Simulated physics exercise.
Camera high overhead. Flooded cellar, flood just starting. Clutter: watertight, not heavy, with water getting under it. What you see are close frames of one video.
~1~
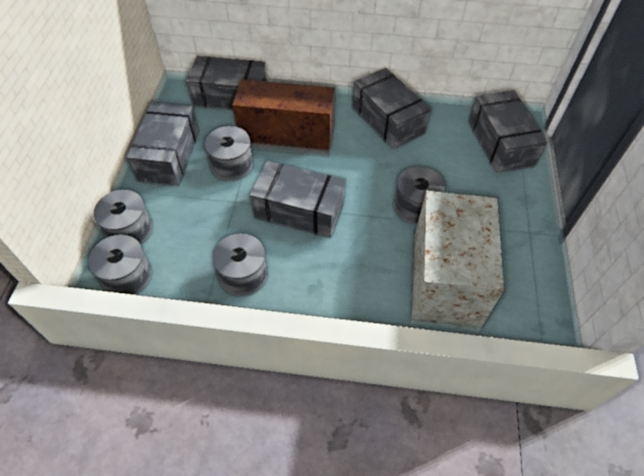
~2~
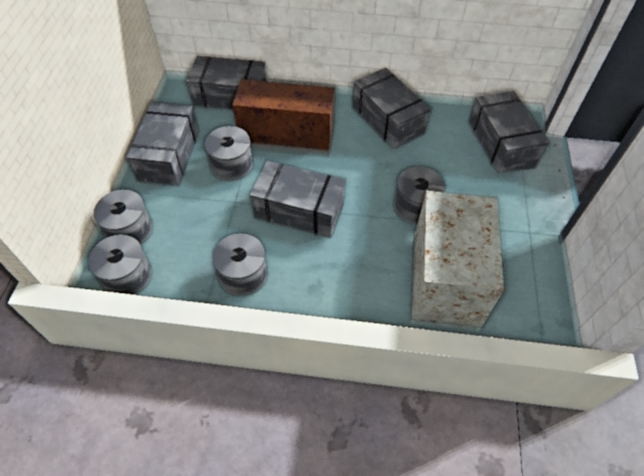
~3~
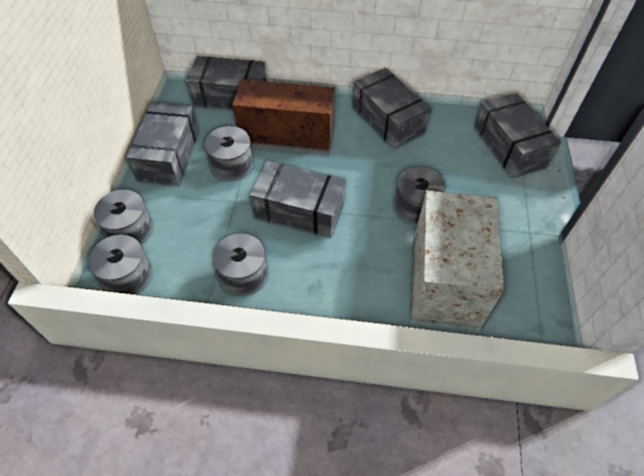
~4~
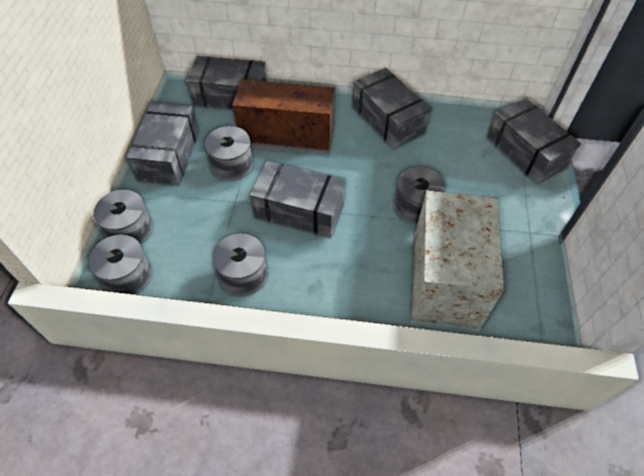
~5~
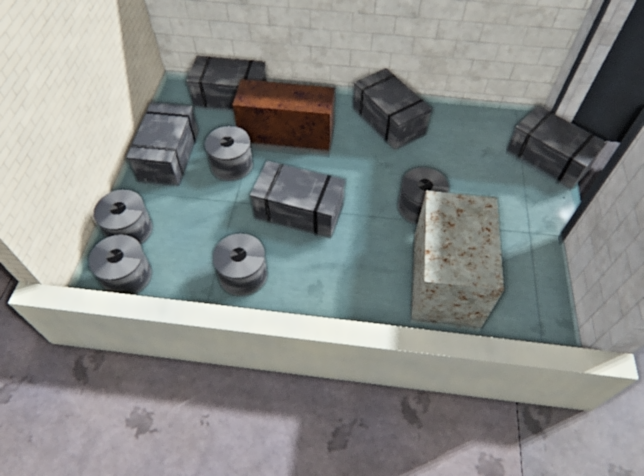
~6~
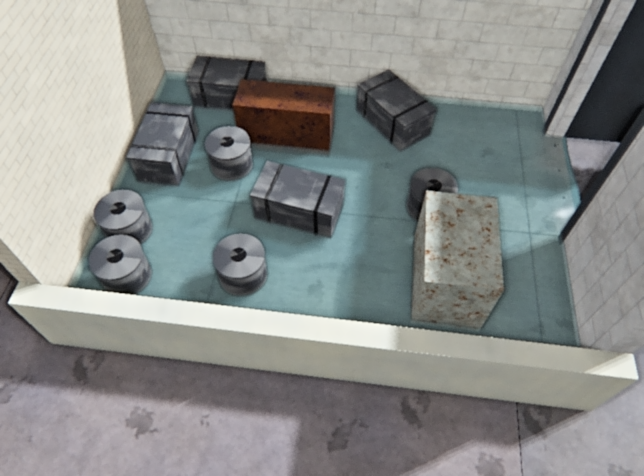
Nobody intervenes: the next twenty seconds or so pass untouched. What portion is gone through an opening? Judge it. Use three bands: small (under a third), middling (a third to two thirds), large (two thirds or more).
Middling.
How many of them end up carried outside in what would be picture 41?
That makes 4.
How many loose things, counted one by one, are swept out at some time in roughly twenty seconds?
I make it 4.
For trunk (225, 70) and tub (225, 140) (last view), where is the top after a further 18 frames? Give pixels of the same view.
Approximately (331, 82), then (317, 149).
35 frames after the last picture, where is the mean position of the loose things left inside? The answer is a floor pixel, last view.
The remaining things centre around (298, 202).
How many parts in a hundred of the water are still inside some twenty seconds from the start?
42 %.
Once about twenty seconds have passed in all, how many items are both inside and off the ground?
You get 5.
A moment on, 1 of 10 are out; 9 afloat.
Next, 3 of 10 are out; 7 afloat.
Later, 4 of 10 are out; 6 afloat.
In the end, 4 of 10 are out; 5 afloat.
